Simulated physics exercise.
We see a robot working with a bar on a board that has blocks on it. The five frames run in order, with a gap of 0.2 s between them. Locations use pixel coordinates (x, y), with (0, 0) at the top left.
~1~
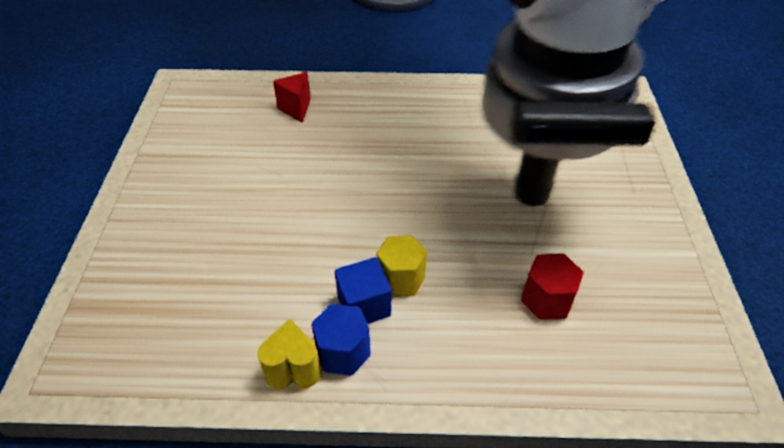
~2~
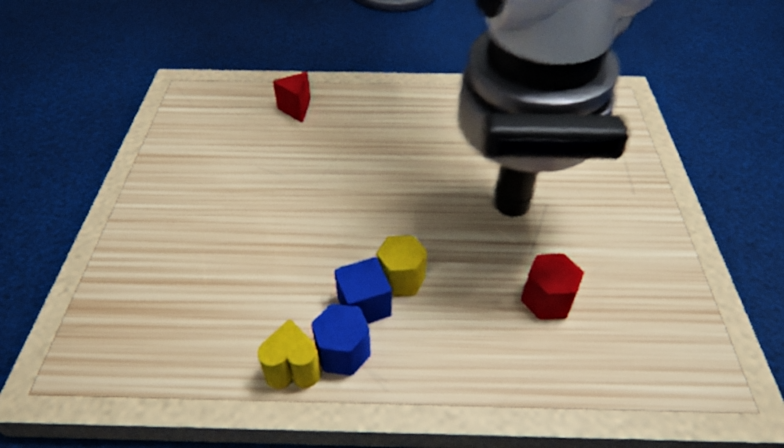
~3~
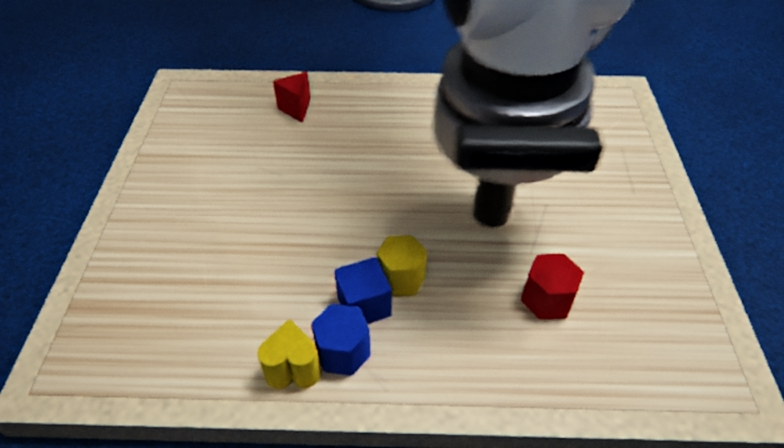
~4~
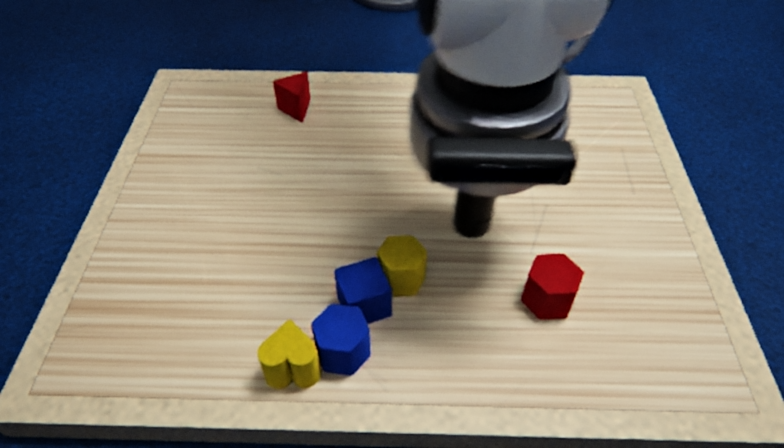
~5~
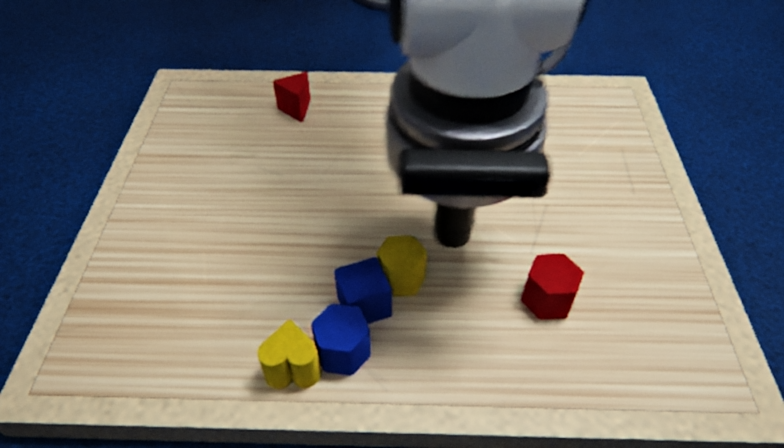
The clip shows a robot arm with a dark cylindrical tip moving steadily left and slightly toward the viewer above a wooden board, nearing a cluster of yellow and blue blocks while all the blocks, including two red ones, remain still.
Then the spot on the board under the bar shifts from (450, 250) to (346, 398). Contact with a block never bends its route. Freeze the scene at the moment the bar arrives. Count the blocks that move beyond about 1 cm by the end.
Three or more move.
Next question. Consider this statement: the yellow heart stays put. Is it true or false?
False.
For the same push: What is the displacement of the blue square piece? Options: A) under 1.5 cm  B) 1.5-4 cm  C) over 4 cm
Answer: B.
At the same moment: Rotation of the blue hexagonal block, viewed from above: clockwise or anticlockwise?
From above, it looks like the blue hexagonal block goes clockwise.
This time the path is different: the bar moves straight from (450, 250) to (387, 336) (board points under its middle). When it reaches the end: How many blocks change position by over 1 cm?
It will shift two blocks.
The first path, step by step. One third of the way, bar (420, 278); blue square piece (340, 280), turned 30° anticlockwise; yellow hexagonal block (379, 257), turned 45° clockwise.
Two thirds of the way, bar (384, 328); blue hexagonal block (336, 330); blue square piece (336, 280), turned 25° anticlockwise; yellow hexagonal block (375, 257), turned 50° clockwise.
At the end, bar (344, 384); yellow heart (245, 356), turned 55° clockwise; blue hexagonal block (291, 372), turned 30° clockwise; blue square piece (336, 280), turned 25° anticlockwise; yellow hexagonal block (375, 257), turned 50° clockwise.
